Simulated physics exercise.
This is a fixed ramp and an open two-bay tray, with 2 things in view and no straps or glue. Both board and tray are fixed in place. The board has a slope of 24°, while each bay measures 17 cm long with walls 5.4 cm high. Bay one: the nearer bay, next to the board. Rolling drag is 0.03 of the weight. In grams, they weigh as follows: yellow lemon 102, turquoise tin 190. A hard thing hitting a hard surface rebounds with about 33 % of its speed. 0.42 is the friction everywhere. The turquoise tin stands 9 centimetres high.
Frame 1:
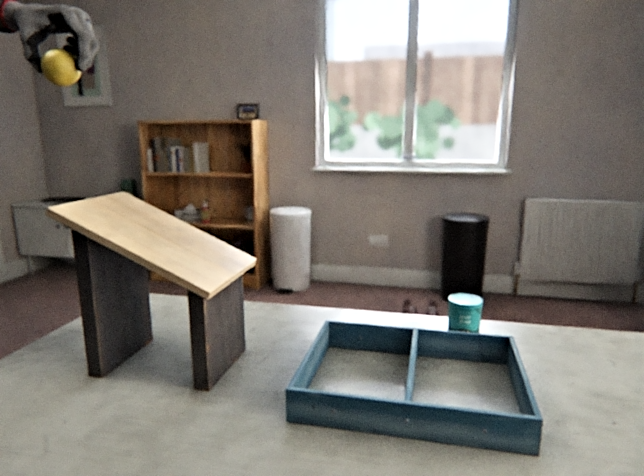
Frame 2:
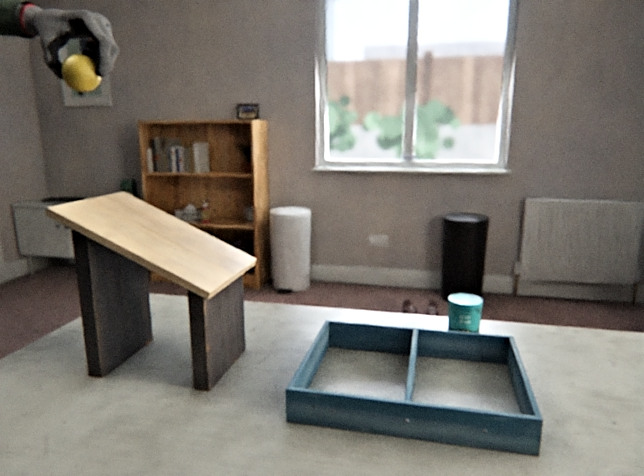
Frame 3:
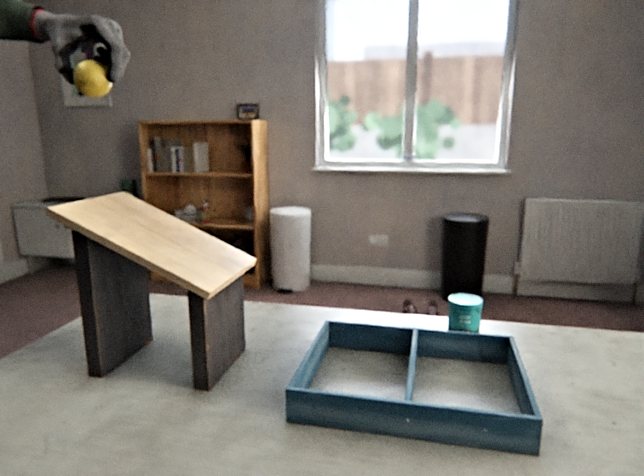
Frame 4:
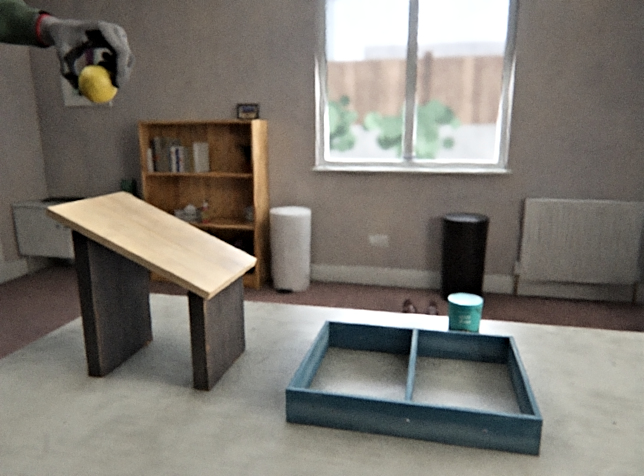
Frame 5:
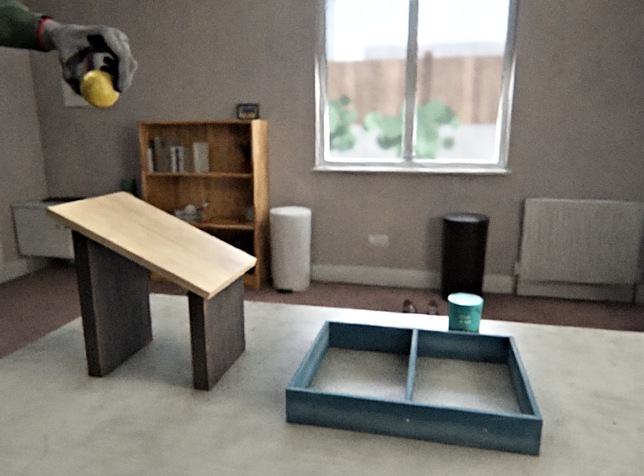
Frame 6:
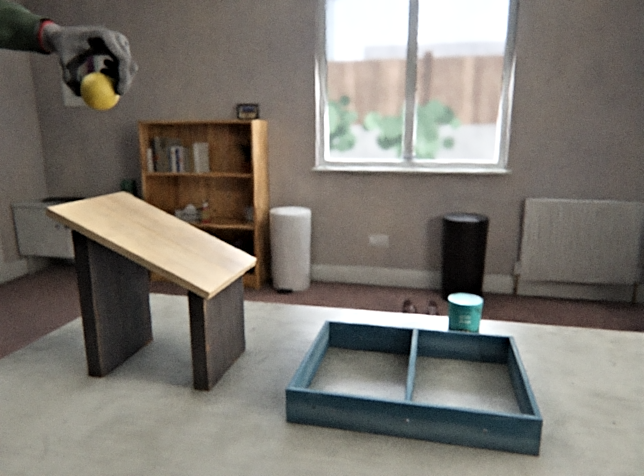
A gloved hand carries a yellow lemon rightward over a sloped board and holds still.
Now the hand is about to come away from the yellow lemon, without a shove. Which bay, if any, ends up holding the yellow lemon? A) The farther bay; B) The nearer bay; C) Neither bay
The answer is B.
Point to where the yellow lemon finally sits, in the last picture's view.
It ends up at about (337, 365).
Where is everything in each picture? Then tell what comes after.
In the first picture, 8 cm from its drop point; yellow lemon (61, 67); turquoise tin (464, 319).
In the second picture, 4 cm from its drop point; yellow lemon (81, 73); turquoise tin (464, 319).
In the third picture, 2 cm from its drop point; yellow lemon (93, 79); turquoise tin (464, 319).
In the fourth picture, 1 cm from its drop point; yellow lemon (98, 84); turquoise tin (464, 319).
The fifth picture shows held still over the board; yellow lemon (100, 89); turquoise tin (464, 319).
The sixth picture shows held still over the board; yellow lemon (100, 91); turquoise tin (464, 319).
Then, 0.30 s past the last view, yellow lemon near (114, 191).
Then, 0.60 s past the last view, yellow lemon near (261, 270).
Then, 0.80 s past the last view, it is in the nearer bay; yellow lemon near (385, 363).
Finally, it is in the nearer bay; turquoise tin still in place (within 4 cm). Final places as that camera would see them, yellow lemon near (337, 365).
